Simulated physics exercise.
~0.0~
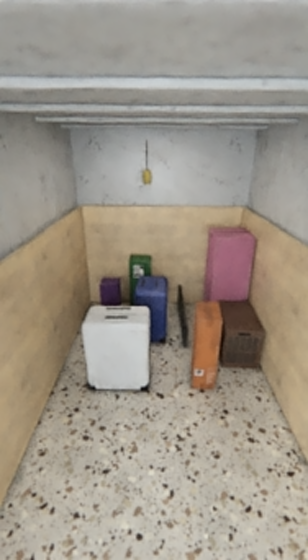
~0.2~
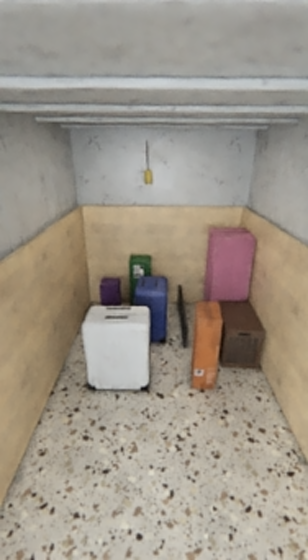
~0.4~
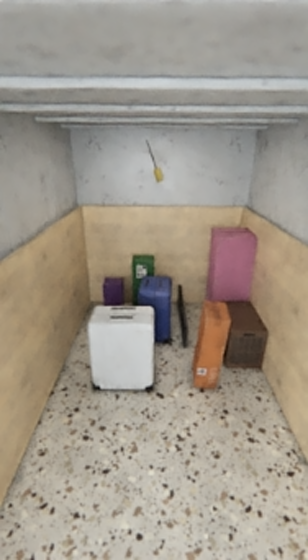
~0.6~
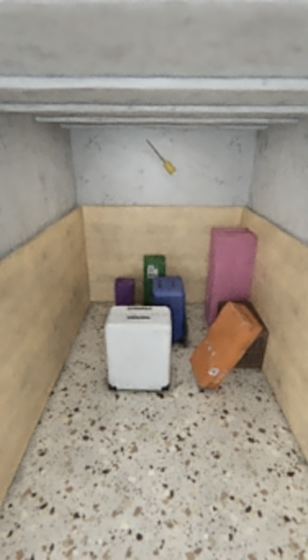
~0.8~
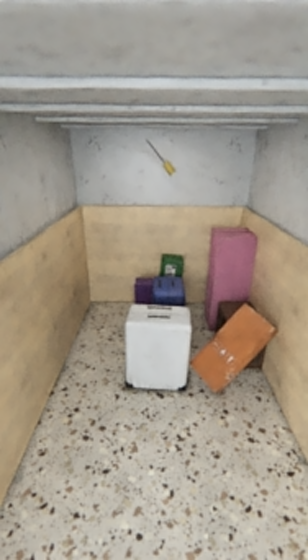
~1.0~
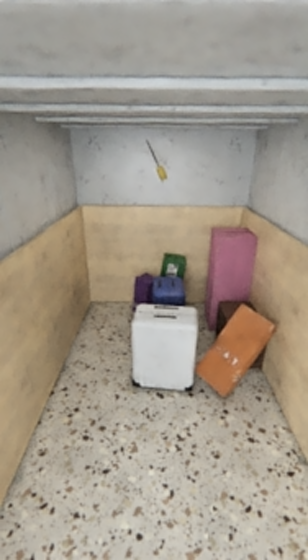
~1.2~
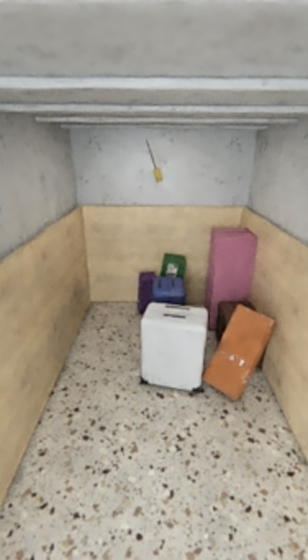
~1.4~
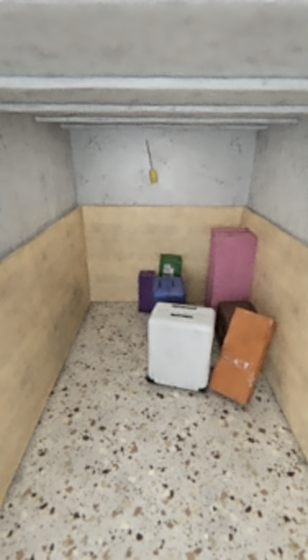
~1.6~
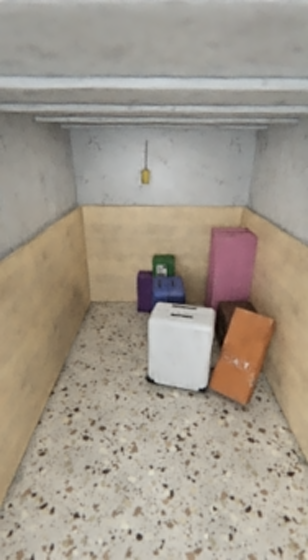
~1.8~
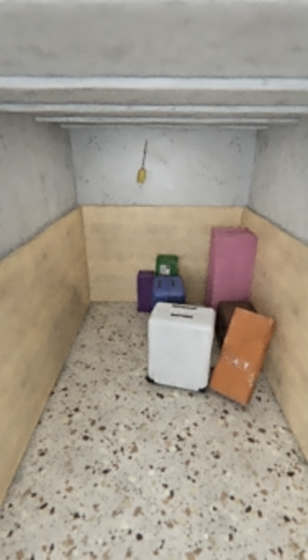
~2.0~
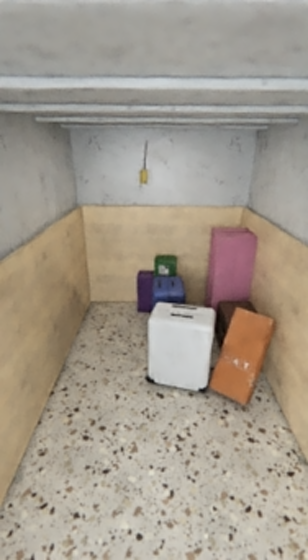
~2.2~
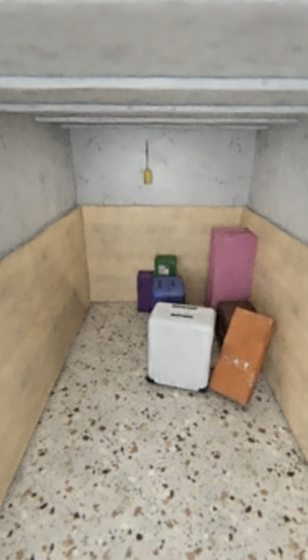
A tall pink box stands at the back right of a narrow bay with pale board walls and a speckled floor, seen from its open end, with a brown chest before it. A white case stands in front to the left, an orange box to the right, and purple, green and blue luggage behind. The small hanging yellow lamp swings right as the loose pieces slide right and the orange box tips over against the chest. The white case slides further, up to the orange box. The lamp swings back and settles, leaving the orange box leaning and the pink box and chest still in place.
